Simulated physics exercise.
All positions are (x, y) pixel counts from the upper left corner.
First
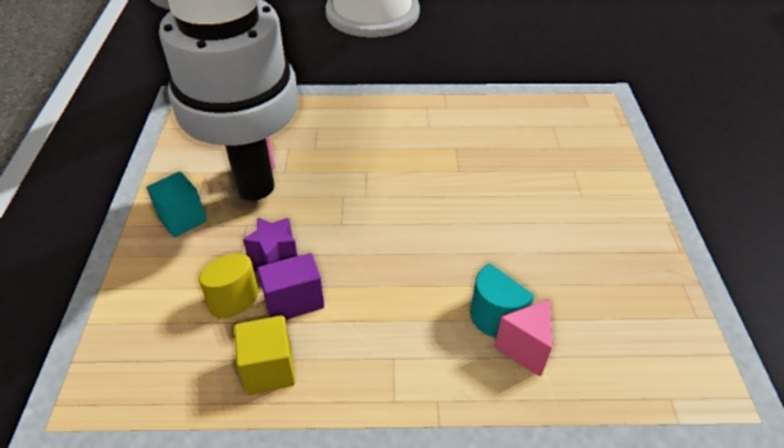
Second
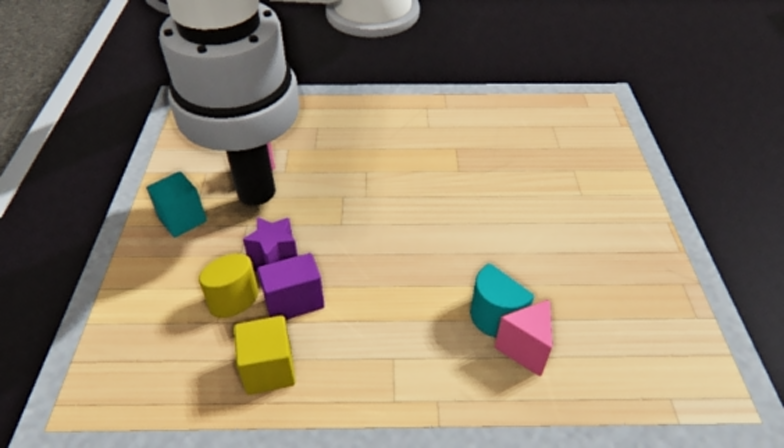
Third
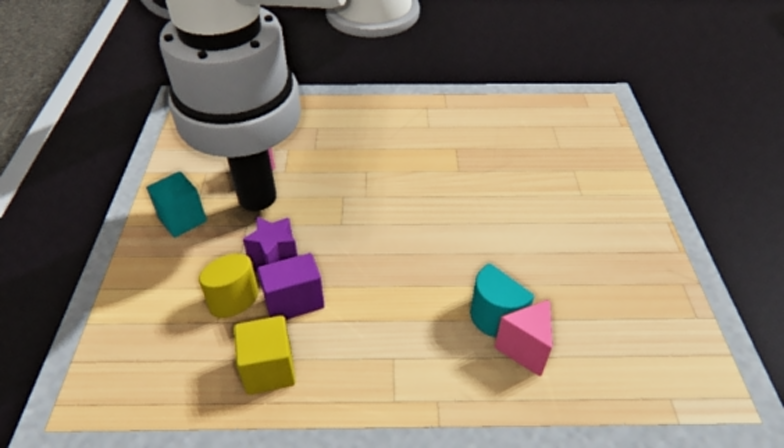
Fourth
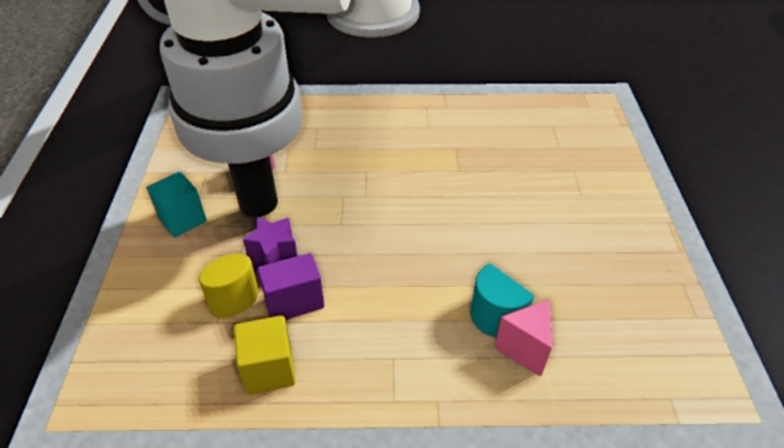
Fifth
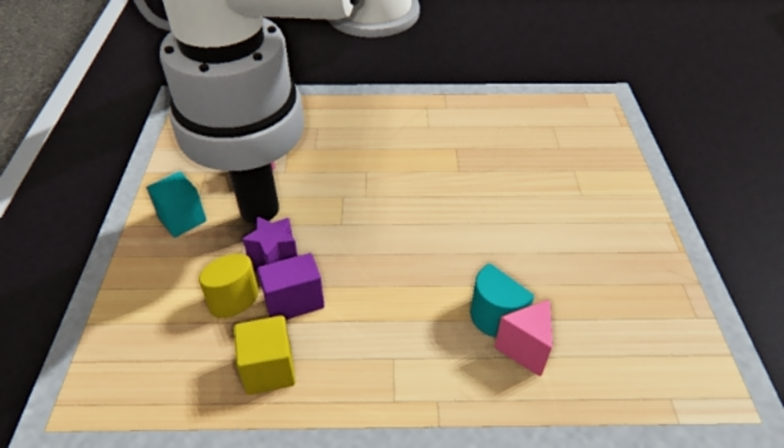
The robot arm's black tool moves slightly down toward the purple star while the blocks stay still.
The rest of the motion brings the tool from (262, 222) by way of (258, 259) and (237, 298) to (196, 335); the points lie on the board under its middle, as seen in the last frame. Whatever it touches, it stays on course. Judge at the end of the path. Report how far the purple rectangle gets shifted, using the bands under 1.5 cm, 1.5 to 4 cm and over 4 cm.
Offset: 1.5 to 4 cm.
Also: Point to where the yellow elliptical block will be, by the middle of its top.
I'd place it at (153, 342), taking the centre of its top.
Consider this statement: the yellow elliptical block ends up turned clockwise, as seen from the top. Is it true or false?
My answer: True.
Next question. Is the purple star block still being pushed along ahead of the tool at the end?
That would be a no.
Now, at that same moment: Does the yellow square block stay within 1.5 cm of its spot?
I believe so.
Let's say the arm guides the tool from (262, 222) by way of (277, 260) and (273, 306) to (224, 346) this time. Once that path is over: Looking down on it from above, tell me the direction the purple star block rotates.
My prediction: CCW.
On the path given first. One third of the way, tool (255, 248); yellow elliptical block (223, 272); purple star block (275, 254), turned 25° anticlockwise; purple rectangle (300, 283).
Two thirds of the way, tool (234, 287); yellow elliptical block (199, 299), turned 35° clockwise; purple star block (273, 271), turned 75° anticlockwise; purple rectangle (310, 291).
At the end, tool (192, 325); yellow elliptical block (153, 342), turned 30° clockwise; yellow square block not moved; purple star block (273, 271), turned 75° anticlockwise; purple rectangle (310, 291).
